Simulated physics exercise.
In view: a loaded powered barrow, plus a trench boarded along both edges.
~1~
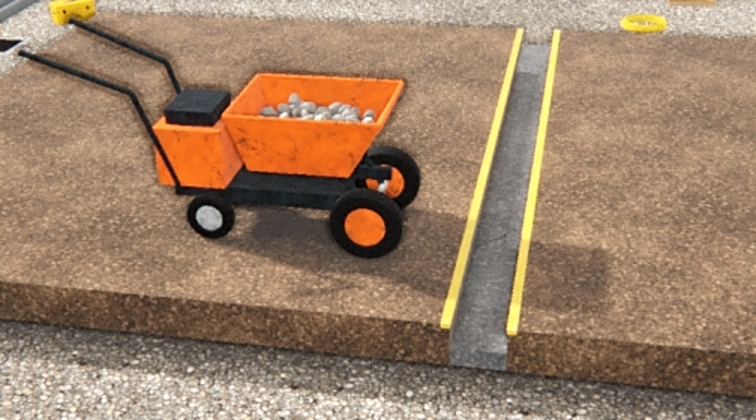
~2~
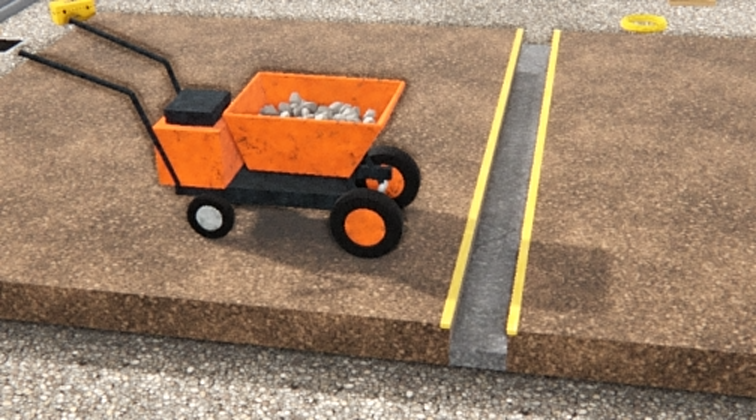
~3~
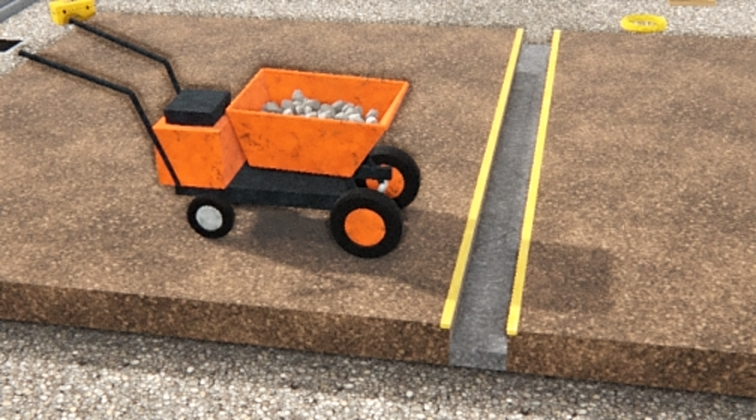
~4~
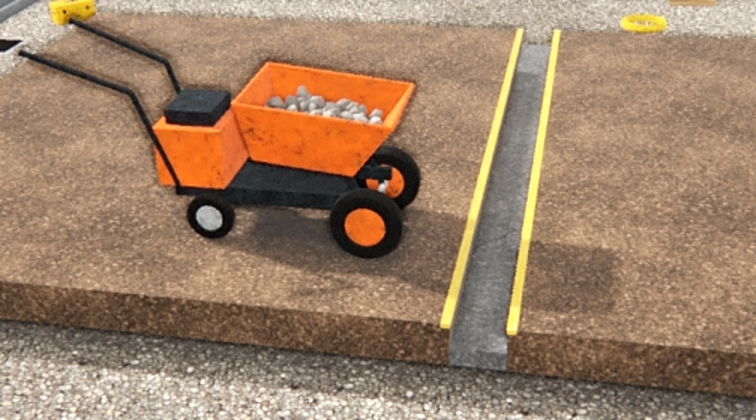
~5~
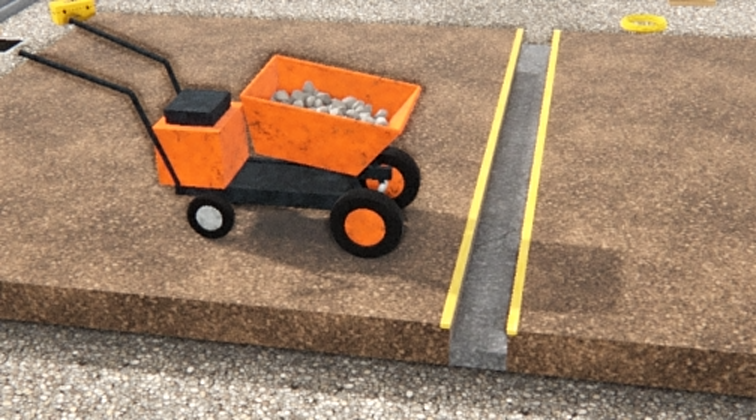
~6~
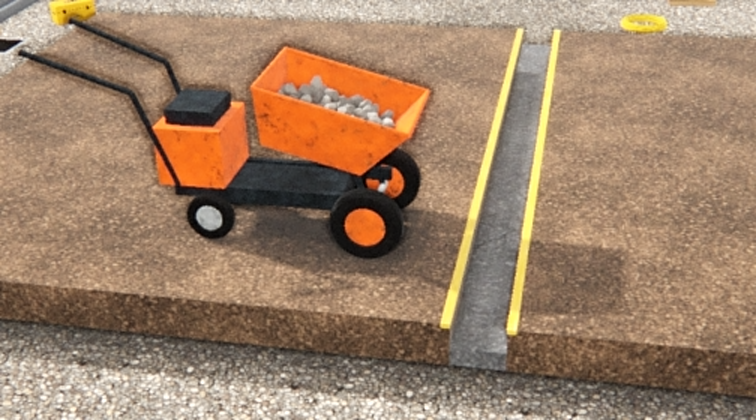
Beside a yellow-edged trench, an orange powered barrow's skip of stones tilts gradually rightward.
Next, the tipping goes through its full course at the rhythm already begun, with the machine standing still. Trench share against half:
Over.
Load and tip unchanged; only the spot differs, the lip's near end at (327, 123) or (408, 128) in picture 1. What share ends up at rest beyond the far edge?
About 0 percent the first time, about 70 percent the second.
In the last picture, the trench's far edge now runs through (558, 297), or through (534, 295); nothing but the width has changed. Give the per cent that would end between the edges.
In order: 100 per cent, then 90 per cent.
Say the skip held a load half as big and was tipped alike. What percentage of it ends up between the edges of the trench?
Estimated share: Some 80 %.
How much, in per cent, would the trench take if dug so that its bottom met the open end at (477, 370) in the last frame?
Roughly 70 in a hundred.
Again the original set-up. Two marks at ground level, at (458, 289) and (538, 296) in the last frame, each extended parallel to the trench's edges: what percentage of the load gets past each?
In order, some 100 % then some 20 %.
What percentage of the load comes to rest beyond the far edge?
I'd estimate about 30 per cent of the load.
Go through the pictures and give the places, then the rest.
Lip of the skip (380, 126), level; top of the load (309, 121), broken stones; first edge of the trench (455, 288); far edge (518, 293), the trench over half as wide as the skip, and about half as deep as wide, in the first picture.
Lip of the skip (382, 127), level; top of the load (298, 124), in the second picture.
Lip of the skip (385, 127), tipped barely; top of the load (300, 121), in the third picture.
Lip of the skip (392, 129), tipped a little; top of the load (291, 112), in the fourth picture.
Lip of the skip (399, 132), tipped a little; top of the load (298, 107), in the fifth picture.
Lip of the skip (408, 136), tipped clearly; top of the load (305, 101); first edge of the trench (455, 288); far edge (518, 293), in the sixth picture.
Just after the last frame, skip tipped steeply; every one in the skip.
A moment on, skip tipped right over; almost all in the skip; just a few in or heaped over the trench; just a few falling.
Further on, skip tipped right over; about a tenth in the skip; roughly half in or heaped over the trench; roughly a third beyond it.
When it is over, skip tipped right over; roughly two thirds in or heaped over the trench; roughly a third beyond it.
